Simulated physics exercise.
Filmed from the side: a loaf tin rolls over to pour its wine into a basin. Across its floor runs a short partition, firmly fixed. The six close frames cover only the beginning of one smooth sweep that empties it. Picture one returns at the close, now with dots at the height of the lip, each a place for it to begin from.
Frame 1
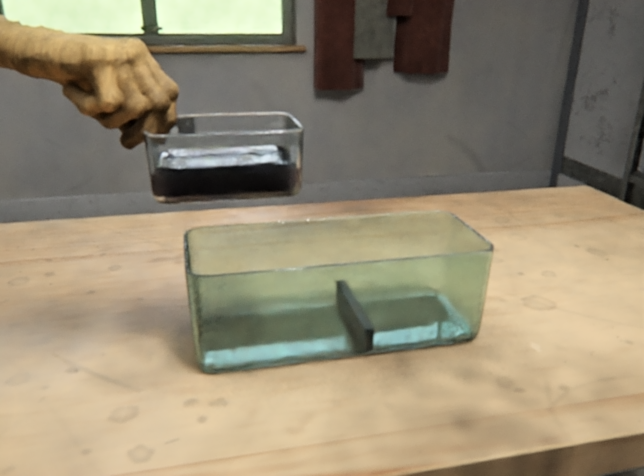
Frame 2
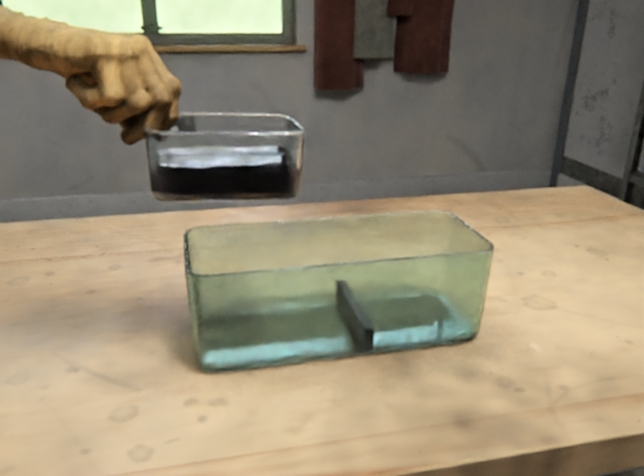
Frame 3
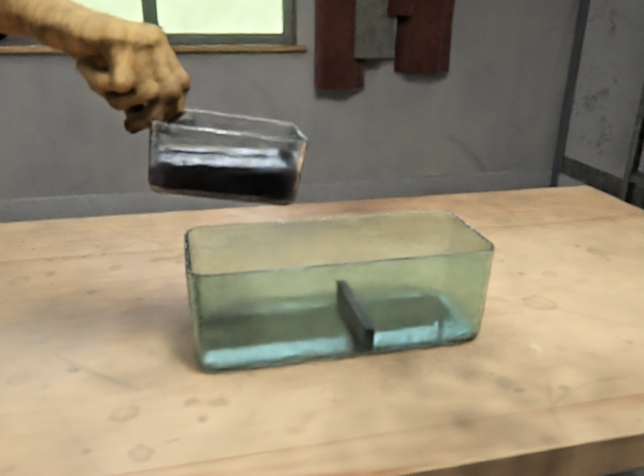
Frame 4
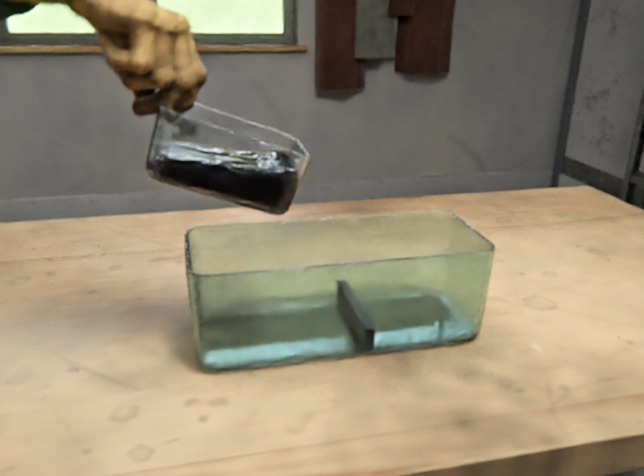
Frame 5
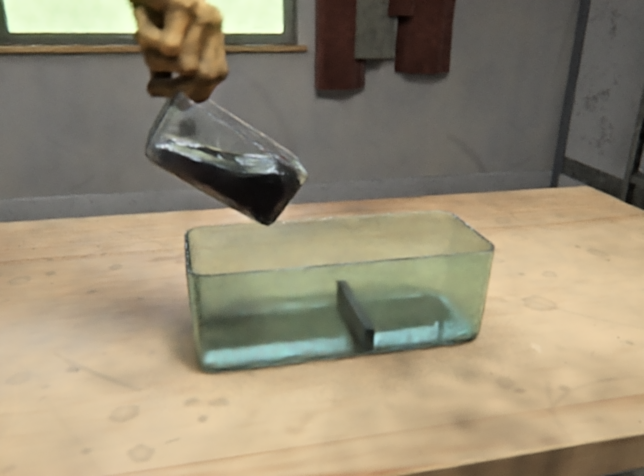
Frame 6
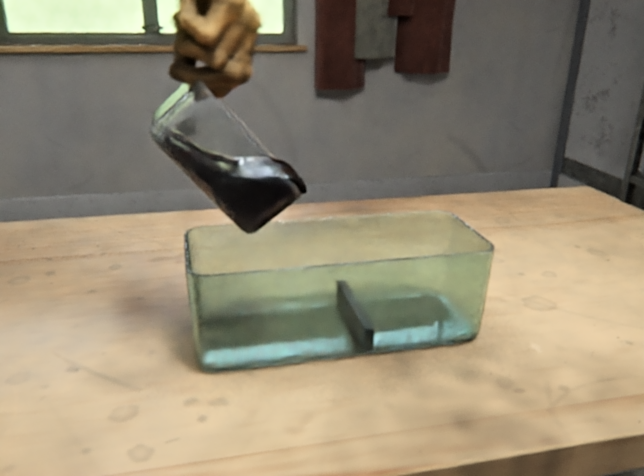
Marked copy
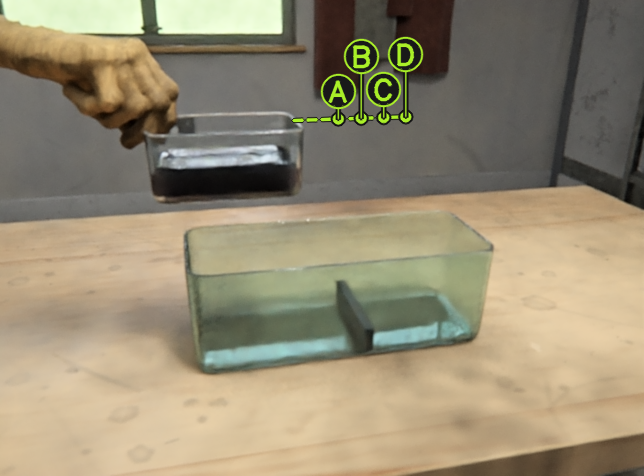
Above a glass basin on a wooden table, a hand steadily tilts a clear container of dark liquid rightward.
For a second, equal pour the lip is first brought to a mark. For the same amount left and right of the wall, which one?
It is A.
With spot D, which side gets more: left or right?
More ends on the right.
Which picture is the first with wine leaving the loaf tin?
In picture 6.
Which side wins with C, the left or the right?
More ends on the right.
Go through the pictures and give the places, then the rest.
The first picture shows upright, lip at (293, 120); basin from (197, 369) to (477, 335); top of the wall at (354, 301); nothing has left yet.
The second picture shows tipped about 2°, lip at (295, 123); nothing has left yet.
The third picture shows tipped about 10°, lip at (298, 131); nothing has left yet.
The fourth picture shows tipped about 21°, lip at (301, 146); nothing has left yet.
The fifth picture shows tipped about 35°, lip at (300, 164); nothing has left yet.
The sixth picture shows tipped about 51°, lip at (294, 183); wine is over the lip, down to (298, 184).
On the marked copy, A at (338, 119); B at (361, 118); C at (383, 117); D at (405, 116).
If A is chosen, about 50 % ends left of the wall and 48 % right of it.
If B is chosen, about 35 % ends left of the wall and 64 % right of it.
If C is chosen, about 18 % ends left of the wall and 80 % right of it.
If D is chosen, about 16 % ends left of the wall and 80 % right of it; 4 % is lost outside.
